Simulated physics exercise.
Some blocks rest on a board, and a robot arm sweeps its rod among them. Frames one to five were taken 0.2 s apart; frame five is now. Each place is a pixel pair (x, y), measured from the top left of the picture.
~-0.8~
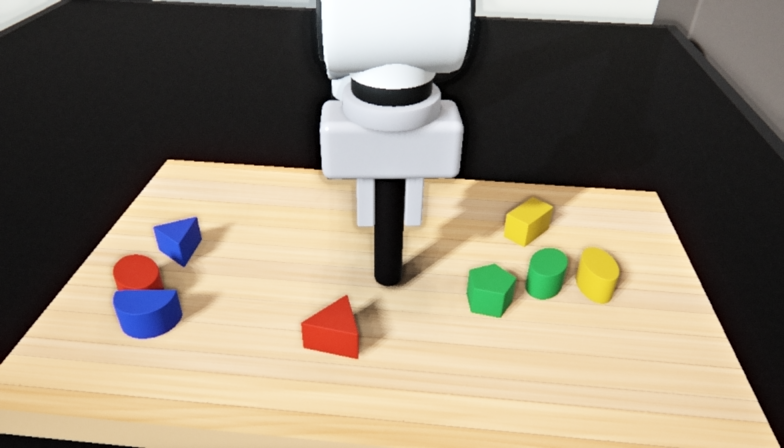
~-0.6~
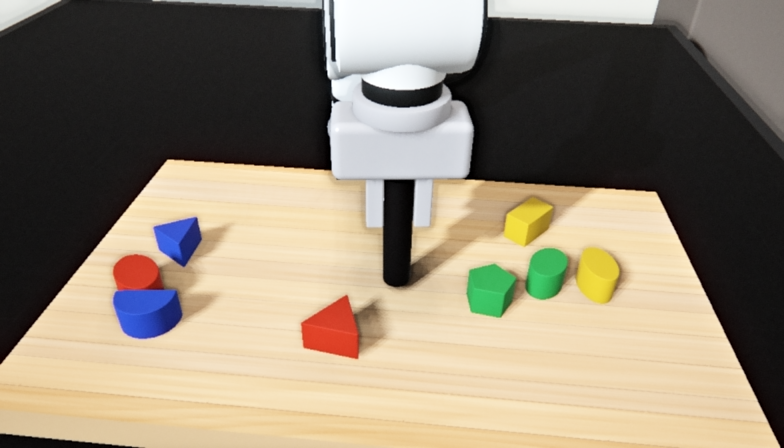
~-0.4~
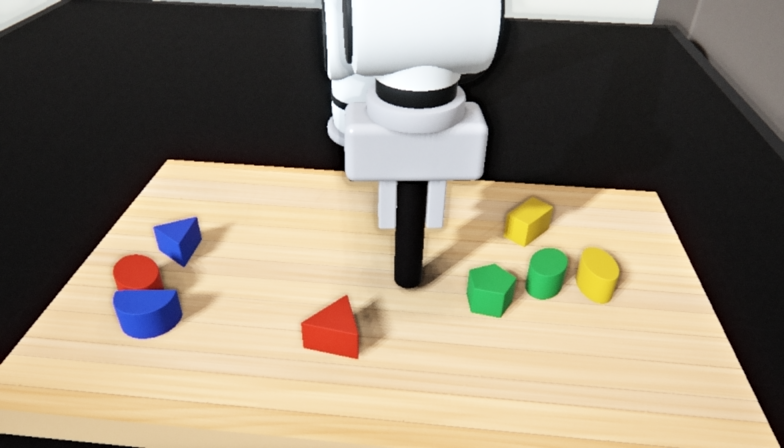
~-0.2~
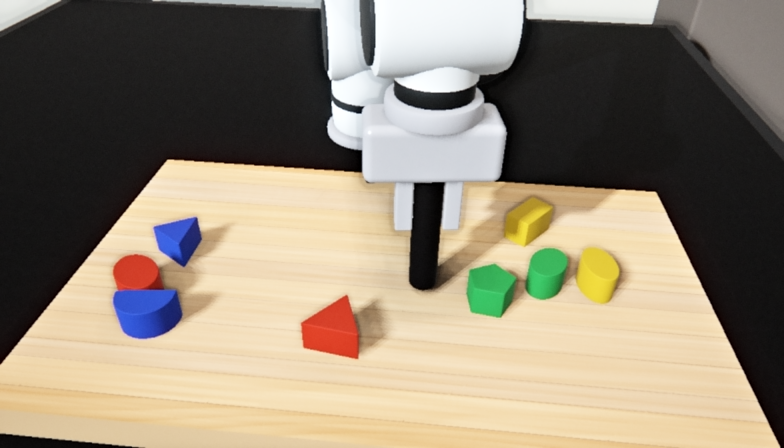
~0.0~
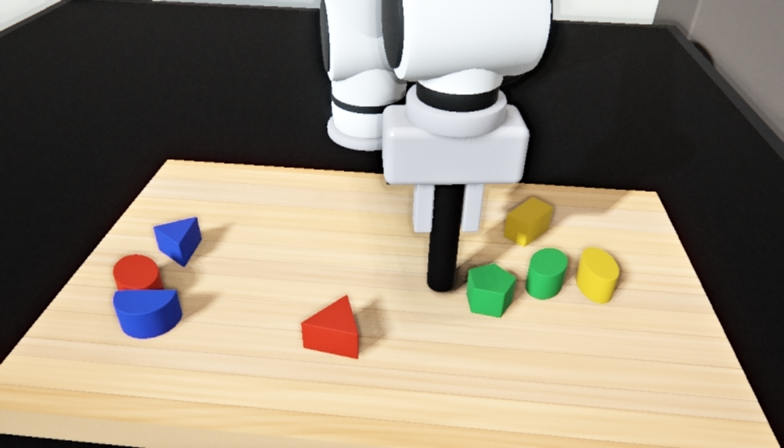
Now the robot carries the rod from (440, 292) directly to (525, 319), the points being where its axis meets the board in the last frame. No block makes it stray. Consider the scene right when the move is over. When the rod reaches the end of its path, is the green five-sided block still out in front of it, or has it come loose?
It holds its place in front.
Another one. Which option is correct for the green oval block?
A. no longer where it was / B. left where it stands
Correct choice: A.
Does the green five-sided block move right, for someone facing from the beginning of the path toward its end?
That would be a no.
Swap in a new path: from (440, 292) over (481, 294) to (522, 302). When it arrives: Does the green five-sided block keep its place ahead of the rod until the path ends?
Yes, that is how it ends up.
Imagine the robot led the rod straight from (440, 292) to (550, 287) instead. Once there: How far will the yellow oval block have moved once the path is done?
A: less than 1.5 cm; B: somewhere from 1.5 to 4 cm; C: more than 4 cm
B - somewhere from 1.5 to 4 cm.
The first path, step by step. Halfway along, rod at (483, 298); green five-sided block at (522, 284).
At the end, rod at (526, 312); green five-sided block at (565, 290), turned 25° anticlockwise; green oval block at (559, 259), turned 35° anticlockwise.
